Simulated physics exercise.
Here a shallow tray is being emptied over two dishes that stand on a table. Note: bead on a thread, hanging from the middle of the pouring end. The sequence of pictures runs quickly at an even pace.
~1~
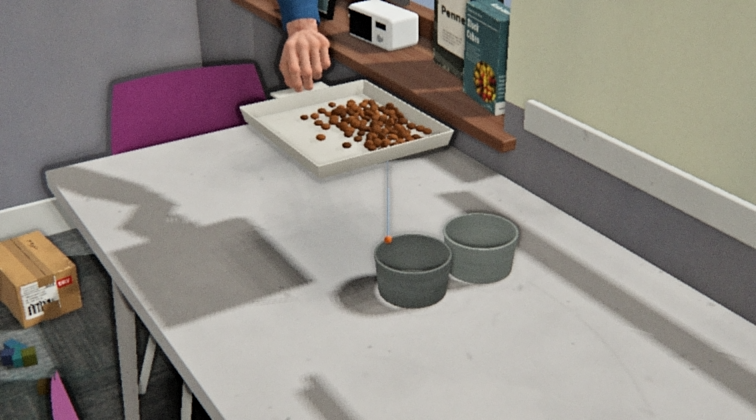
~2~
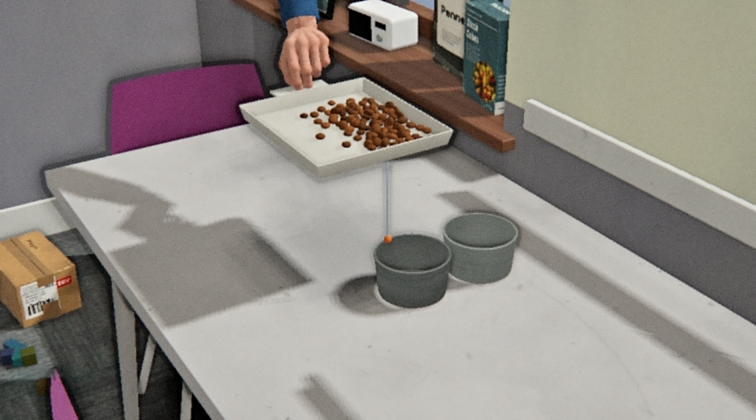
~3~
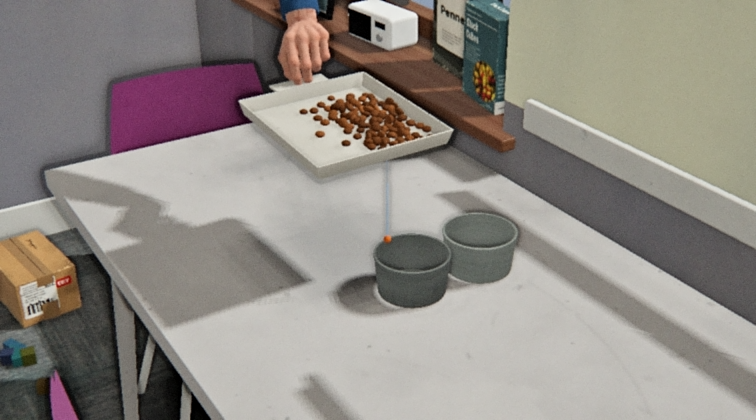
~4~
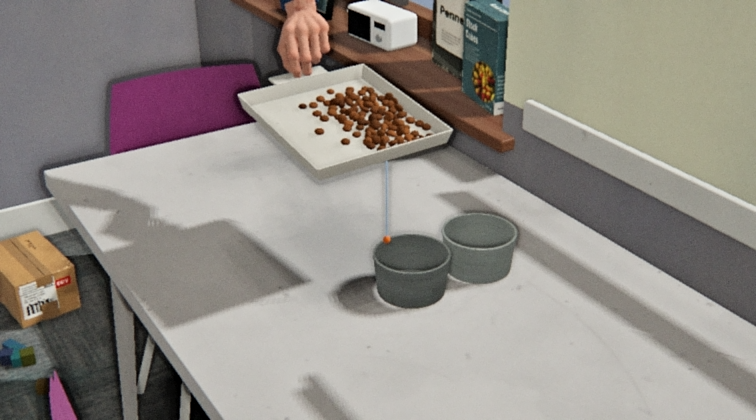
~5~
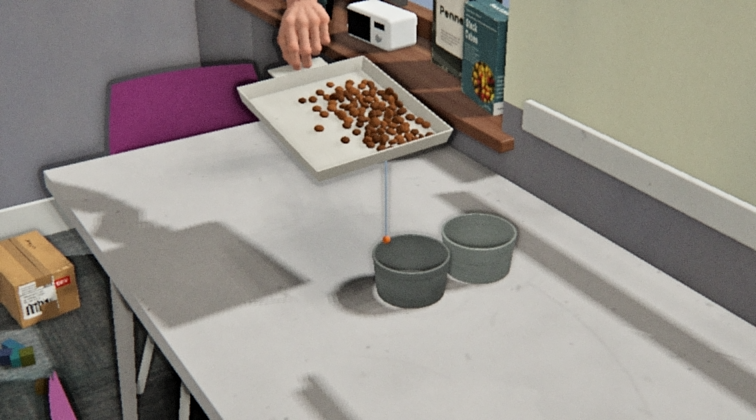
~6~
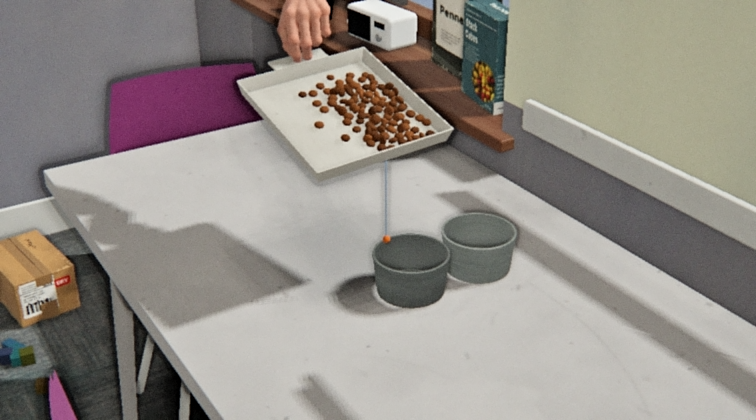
The footage shows a hand holding a shallow white tray of brown kibble above two gray dishes on a table, then gradually raising the handle side so the tray tilts slightly, while the dishes and hanging bead stay still.
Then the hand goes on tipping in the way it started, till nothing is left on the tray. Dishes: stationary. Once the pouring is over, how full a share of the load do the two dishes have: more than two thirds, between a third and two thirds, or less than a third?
They have less than a third of it.
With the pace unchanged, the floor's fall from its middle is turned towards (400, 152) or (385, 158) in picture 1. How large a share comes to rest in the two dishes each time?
Lab note: Try 1 = 70 %, try 2 = 50 %.
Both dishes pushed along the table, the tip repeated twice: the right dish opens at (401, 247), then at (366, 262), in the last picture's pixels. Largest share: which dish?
Trial 1: The one on the left side. Trial 2: The one on the right side.
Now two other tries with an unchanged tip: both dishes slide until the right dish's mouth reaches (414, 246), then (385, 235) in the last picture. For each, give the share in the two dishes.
Around 60 and around 10 per cent, in that order.
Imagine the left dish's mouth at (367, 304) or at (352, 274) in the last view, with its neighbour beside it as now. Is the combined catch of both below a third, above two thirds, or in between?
In order of the places: Less than a third, then more than two thirds.
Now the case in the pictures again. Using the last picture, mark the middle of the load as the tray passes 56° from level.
Somewhere near pixel (377, 142).
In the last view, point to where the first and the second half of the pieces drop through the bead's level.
I'd say close to (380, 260) at first and close to (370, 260) later on.
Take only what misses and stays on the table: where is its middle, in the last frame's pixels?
My estimate puts the centre near (362, 322).
Just after the last frame, tray tipped steeply; almost all on the tray; just a few in the air.
A moment on, tray tipped right over; roughly two thirds on the tray; about a tenth in the left dish; roughly a quarter outside both; about a tenth in the air.
Further on, tray tipped past a quarter turn; roughly a quarter in the left dish; the larger part outside both.
When it is over, tray tipped past a quarter turn; roughly a quarter in the left dish; not one in the right dish; the larger part outside both.
